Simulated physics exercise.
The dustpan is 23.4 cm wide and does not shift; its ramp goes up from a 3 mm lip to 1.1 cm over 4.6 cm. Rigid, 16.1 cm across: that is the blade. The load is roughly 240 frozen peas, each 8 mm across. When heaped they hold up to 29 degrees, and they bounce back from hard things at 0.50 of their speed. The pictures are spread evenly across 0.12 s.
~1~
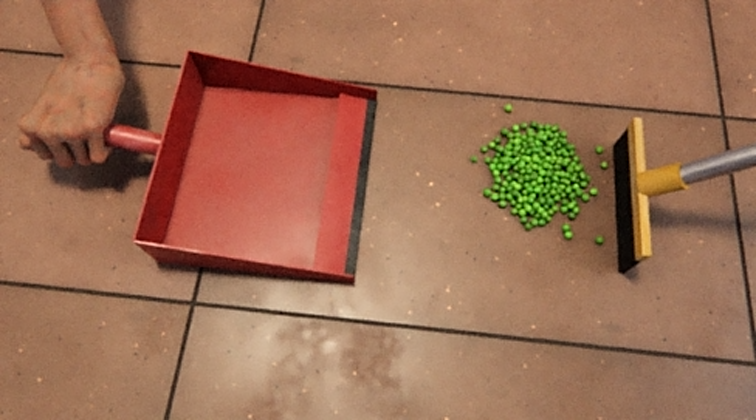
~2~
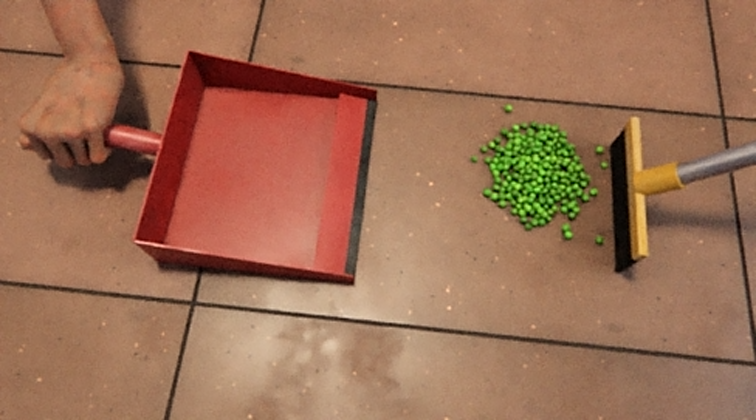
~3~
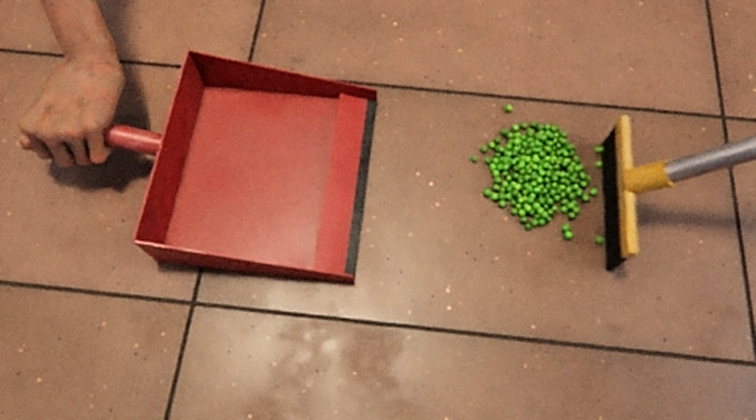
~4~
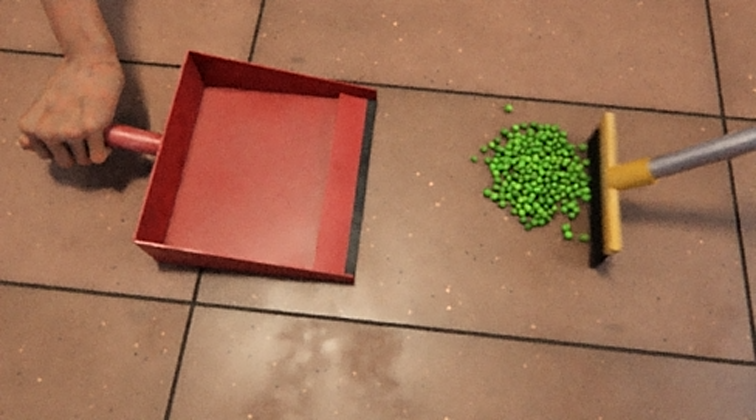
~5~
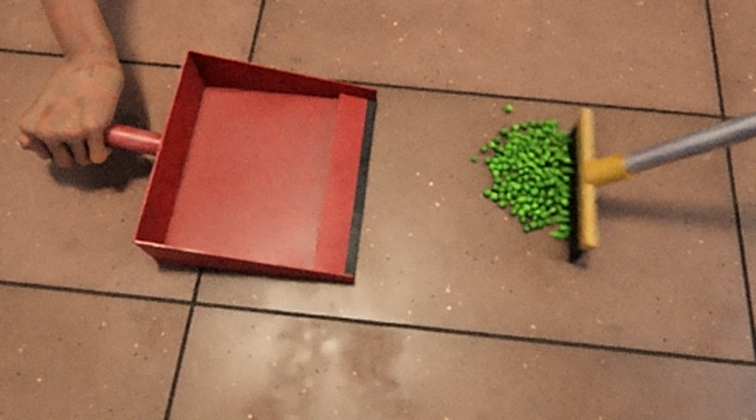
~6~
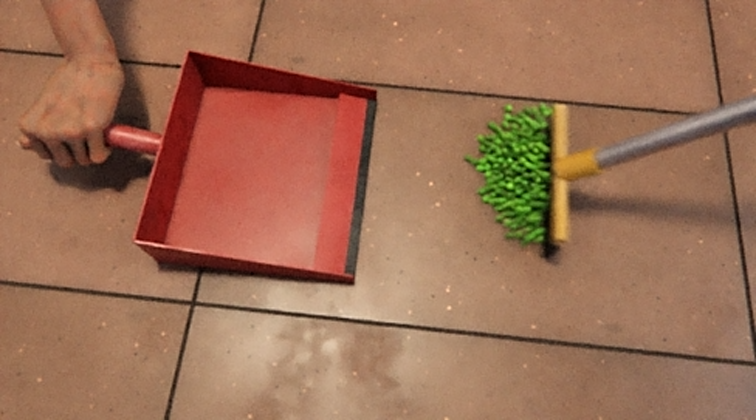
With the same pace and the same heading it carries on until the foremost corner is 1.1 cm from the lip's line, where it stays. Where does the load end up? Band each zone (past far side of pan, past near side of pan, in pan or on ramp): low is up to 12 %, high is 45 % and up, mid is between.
Far side mid, near side low, pan high.
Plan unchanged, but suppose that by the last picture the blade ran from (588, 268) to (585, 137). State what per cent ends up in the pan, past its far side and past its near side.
Pan 25, far 10, near 5.
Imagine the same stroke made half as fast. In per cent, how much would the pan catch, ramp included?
Then about 55 per cent.
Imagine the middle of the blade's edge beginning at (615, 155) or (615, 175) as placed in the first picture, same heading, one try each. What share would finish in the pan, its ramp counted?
Around 45 percent, then around 55 percent.
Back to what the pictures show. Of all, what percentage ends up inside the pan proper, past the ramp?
Around 50 percent.
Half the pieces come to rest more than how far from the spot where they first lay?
The figure is about 32 cm.
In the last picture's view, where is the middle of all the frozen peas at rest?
Roughly (282, 128).
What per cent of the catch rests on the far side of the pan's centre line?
Close to 70 %.
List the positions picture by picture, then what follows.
In the first frame, blade from (642, 256) to (634, 126), moved 0.0 cm, 0 of the pieces shifted so far; middle of the pieces at (540, 169); pan at (257, 175).
In the second frame, blade from (639, 255) to (631, 126), moved 0.3 cm, 0 of the pieces shifted so far; middle of the pieces at (540, 169).
In the third frame, blade from (628, 253) to (621, 124), moved 1.4 cm, 1 of the pieces shifted so far; middle of the pieces at (540, 169).
In the fourth frame, blade from (611, 250) to (606, 121), moved 3.1 cm, 4 of the pieces shifted so far; middle of the pieces at (540, 169).
In the fifth frame, blade from (587, 245) to (584, 117), moved 5.6 cm, 130 of the pieces shifted so far; middle of the pieces at (535, 171).
In the sixth frame, blade from (559, 240) to (558, 113), moved 8.5 cm, 240 of the pieces shifted so far; middle of the pieces at (517, 168); pan at (257, 175).
Then, 0.09 s after the last picture, middle of the blade 9 cm from the lip; 0 % over the lip, far side 15 %, near side 0 %.
Then, 0.15 s after the last picture, middle of the blade 3 cm from the lip; 15 % over the lip, far side 20 %, near side 0 %.
Then, 0.35 s after the last picture, middle of the blade 1 cm from the lip; 65 % over the lip, far side 20 %, near side 5 %.
In the end, far side 20 %, near side 5 %, pan 55 %, in front of the lip or behind the blade 20 %.
